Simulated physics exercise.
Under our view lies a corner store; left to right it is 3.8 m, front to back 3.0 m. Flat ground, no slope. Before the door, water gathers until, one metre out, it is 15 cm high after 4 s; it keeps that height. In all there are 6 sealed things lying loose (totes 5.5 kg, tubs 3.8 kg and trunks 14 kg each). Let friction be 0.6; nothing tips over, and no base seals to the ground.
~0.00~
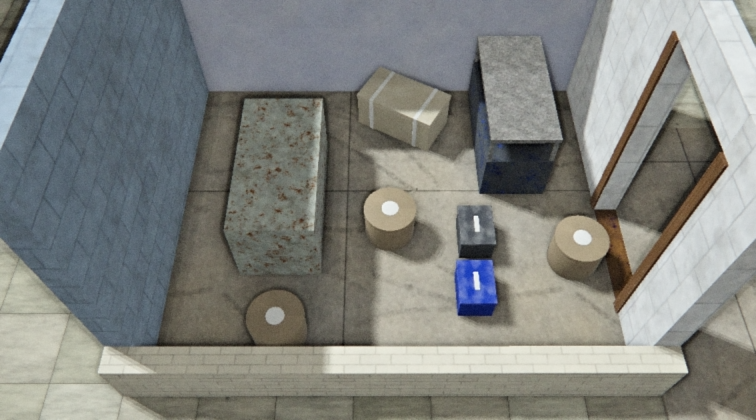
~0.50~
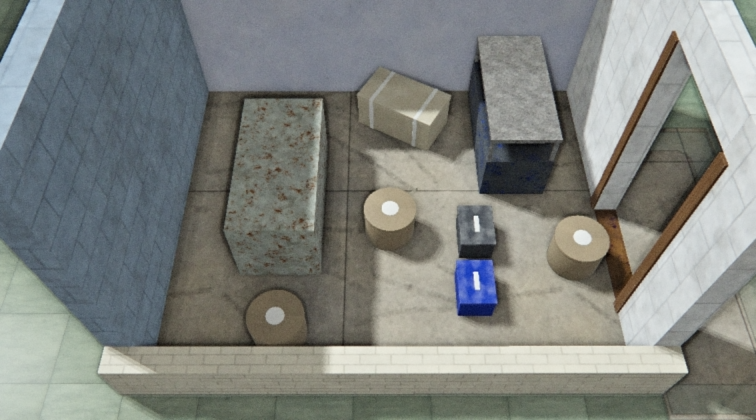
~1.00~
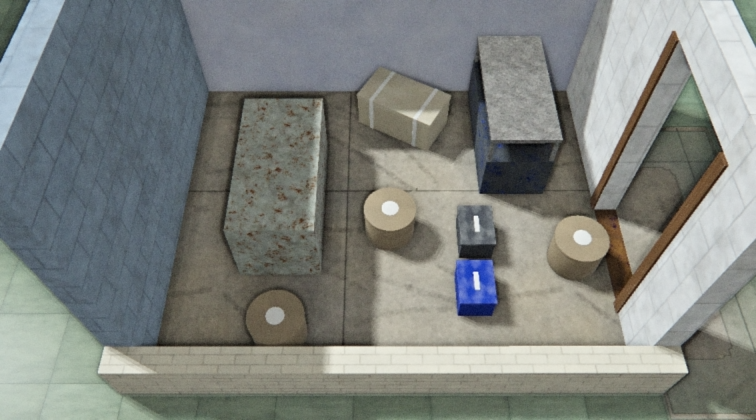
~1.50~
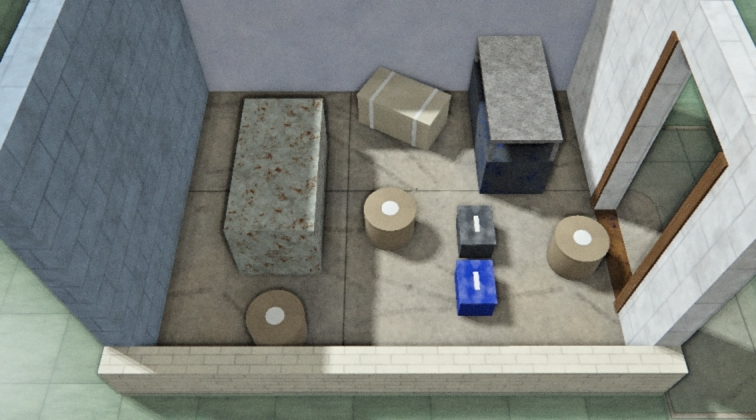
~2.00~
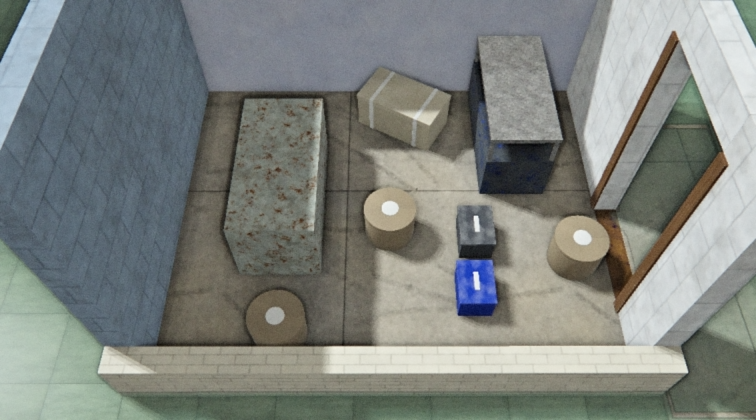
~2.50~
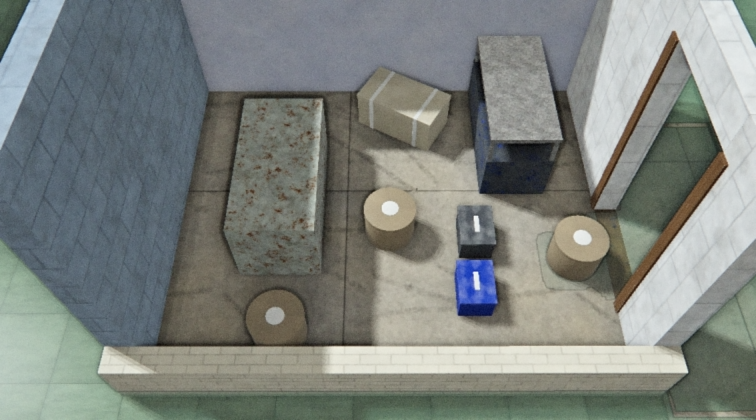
A small corner store with a low front wall is seen from high above by a still camera. A speckled grey block stands at left, a tan trunk and dark blue cabinet at the back, with three tan tubs and small black and blue boxes around the floor. Greenish water spreads over the pale paving outside, then a thin patch slips through the right doorway around the nearest tub, while every object stays put.
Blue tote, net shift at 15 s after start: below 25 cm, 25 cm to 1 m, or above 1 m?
Expect it to be pushed beyond a metre.
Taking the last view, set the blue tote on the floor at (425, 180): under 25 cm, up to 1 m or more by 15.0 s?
It creeps a little.
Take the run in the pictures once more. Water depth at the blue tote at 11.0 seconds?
Roughly 8 cm.
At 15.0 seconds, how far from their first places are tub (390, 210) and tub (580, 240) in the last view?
Net displacement, in order: 80 cm; 300 cm.
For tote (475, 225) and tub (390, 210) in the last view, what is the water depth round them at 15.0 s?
Around 11 cm and 8 cm.
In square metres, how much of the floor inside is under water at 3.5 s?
I'd put it close to 1.5 m2.
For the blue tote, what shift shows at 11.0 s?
Roughly 250 cm.
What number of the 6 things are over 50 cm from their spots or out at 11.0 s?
Tally at that time: 5.
After 3.5 s the blue tote is near (477, 281), 0.0 m from its start, aground; 0 afloat.
After 6.8 s the blue tote is near (305, 317), 1.4 m from its start, afloat; 5 afloat.
After 11.0 s the blue tote is near (219, 173), 2.5 m from its start, afloat; 6 afloat.
After 15.0 s the blue tote is near (316, 89), 2.6 m from its start, afloat; 6 afloat.
